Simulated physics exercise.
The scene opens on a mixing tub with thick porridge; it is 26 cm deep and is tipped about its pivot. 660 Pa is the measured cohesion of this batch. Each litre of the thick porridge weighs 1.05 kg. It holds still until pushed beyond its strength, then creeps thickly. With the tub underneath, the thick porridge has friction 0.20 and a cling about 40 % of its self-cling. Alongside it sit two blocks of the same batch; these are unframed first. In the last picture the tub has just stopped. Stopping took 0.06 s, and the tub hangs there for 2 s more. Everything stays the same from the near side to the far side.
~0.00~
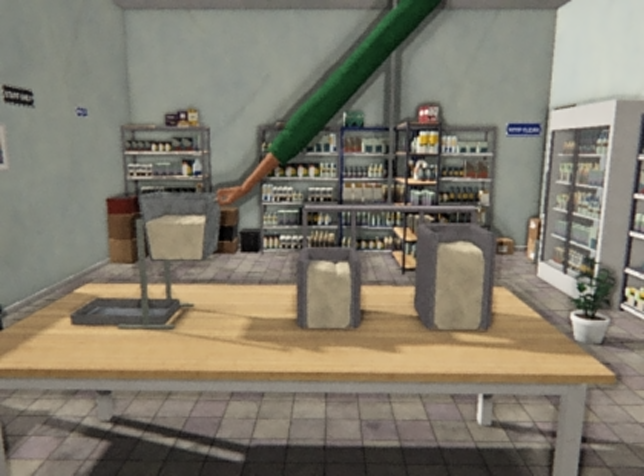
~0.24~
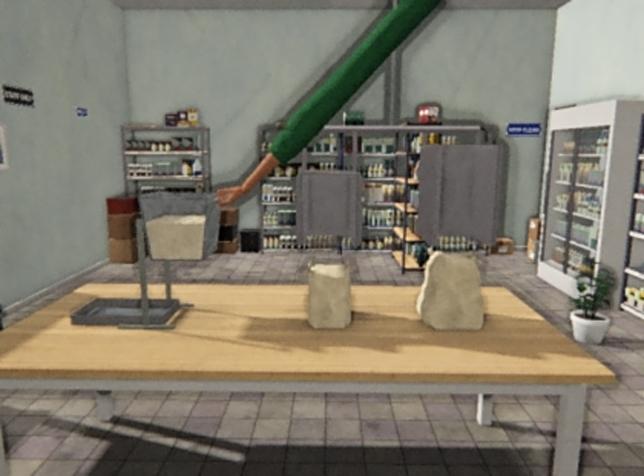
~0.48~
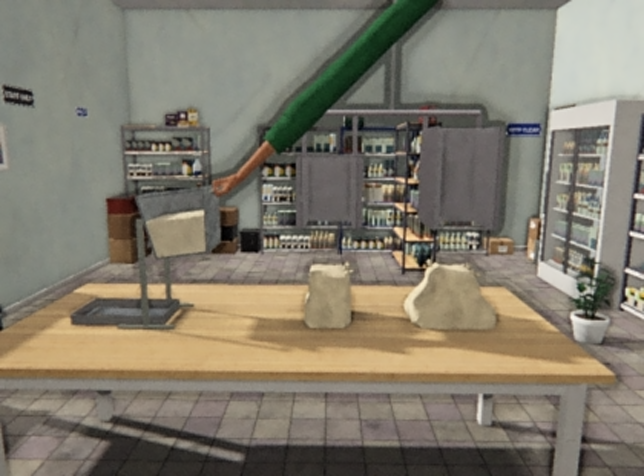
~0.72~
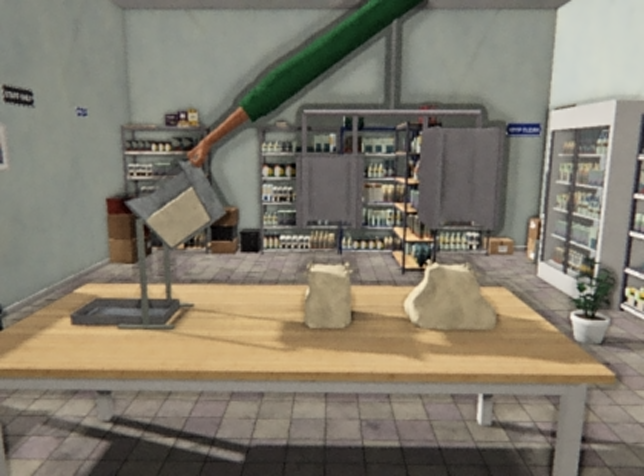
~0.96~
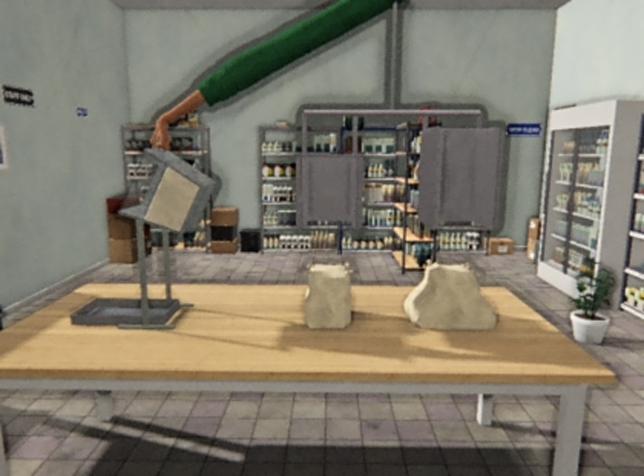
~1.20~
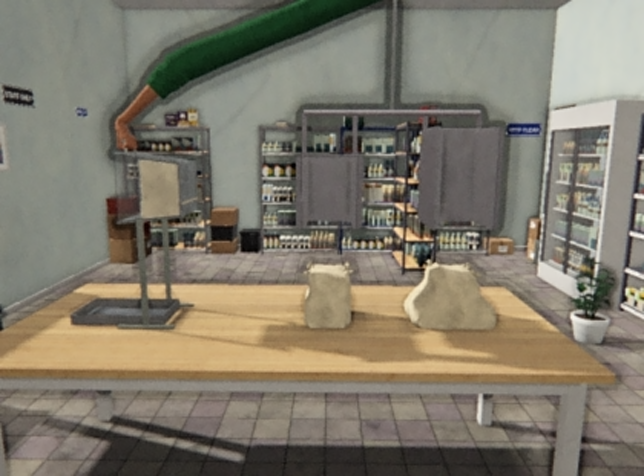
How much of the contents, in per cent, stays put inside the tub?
About 100 per cent.
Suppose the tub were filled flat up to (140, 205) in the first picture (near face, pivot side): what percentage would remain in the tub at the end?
In that case some 55 per cent.
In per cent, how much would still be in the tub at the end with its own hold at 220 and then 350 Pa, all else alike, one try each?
Going in order, it's 45 % and then 60 %.
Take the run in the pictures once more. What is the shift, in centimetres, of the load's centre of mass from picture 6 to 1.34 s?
Distance: About 3 cm.
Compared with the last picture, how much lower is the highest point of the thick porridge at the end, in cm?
About 5 cm.
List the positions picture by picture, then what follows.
The first frame shows handle-side rim at (207, 198), tilt 0 degrees; highest point of the thick porridge at (148, 223); test blocks 24 cm, 34 cm high (left to right).
The second frame shows handle-side rim at (207, 198), tilt 0 degrees; highest point of the thick porridge at (148, 223); test blocks 24 cm, 30 cm high (left to right).
The third frame shows handle-side rim at (203, 189), tilt 8 degrees; highest point of the thick porridge at (200, 216); test blocks 23 cm, 24 cm high (left to right).
The fourth frame shows handle-side rim at (179, 163), tilt 35 degrees; highest point of the thick porridge at (190, 189); test blocks 23 cm, 24 cm high (left to right).
The fifth frame shows handle-side rim at (145, 151), tilt 64 degrees; highest point of the thick porridge at (167, 168); test blocks 23 cm, 24 cm high (left to right).
The sixth frame shows handle-side rim at (114, 155), tilt 89 degrees; highest point of the thick porridge at (138, 161); test blocks 23 cm, 24 cm high (left to right).
By 1.34 s, the tub is at 89 degrees and holds 100 %.
By 1.51 s, the tub is at 89 degrees and holds 100 %.
By 1.68 s, the tub is at 89 degrees and holds 100 %.
By 1.85 s, the tub is at 89 degrees and holds 100 %.
By 3.20 s, at the end, the tub is at 89 degrees and holds 100 %.
